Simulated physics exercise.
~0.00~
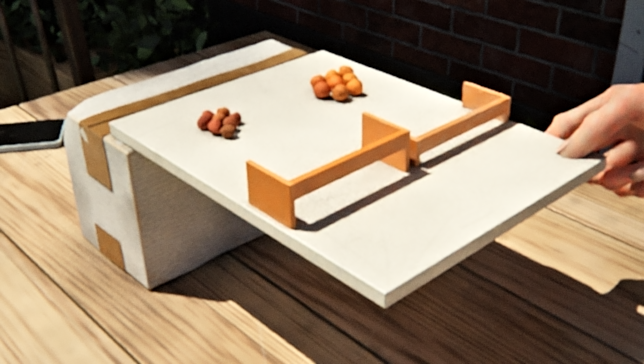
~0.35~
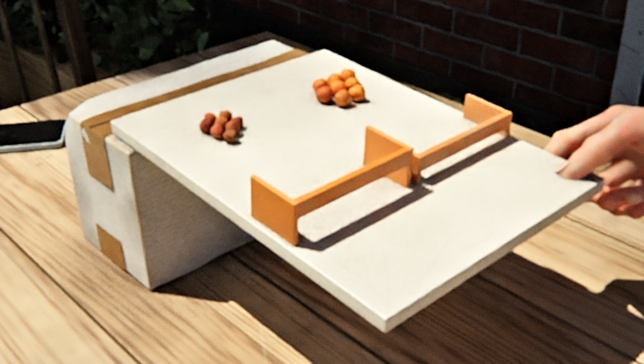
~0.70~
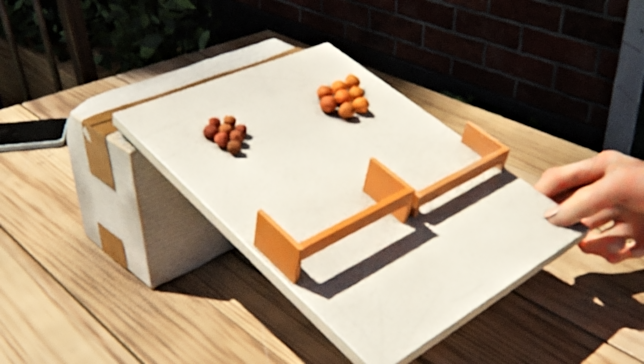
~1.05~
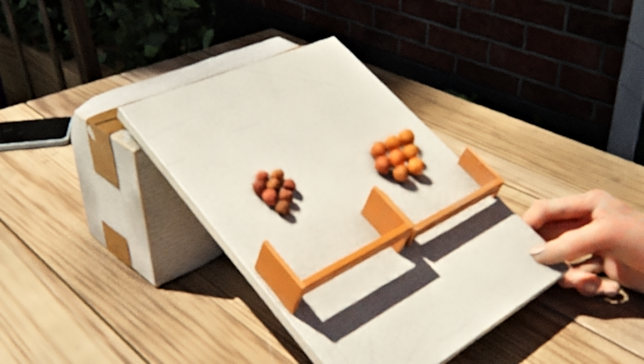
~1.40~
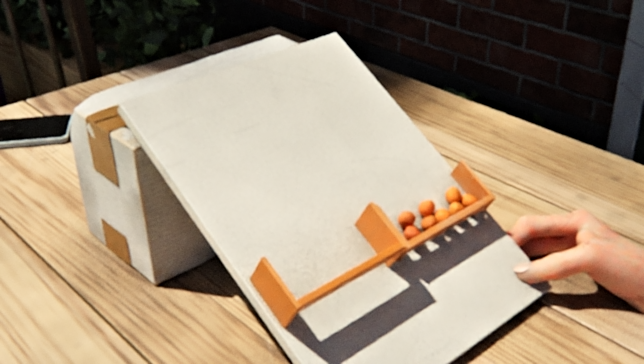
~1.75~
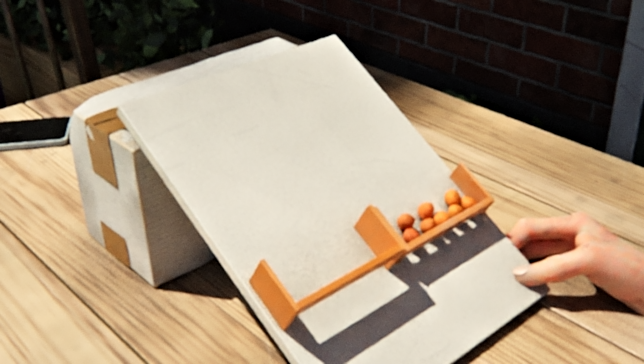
A hand lowered the free end of a white board propped on a box, and two heaps of small balls slid down the steepening slope; the darker heap disappeared from view past its orange bar, while the orange one stayed caught behind the other.
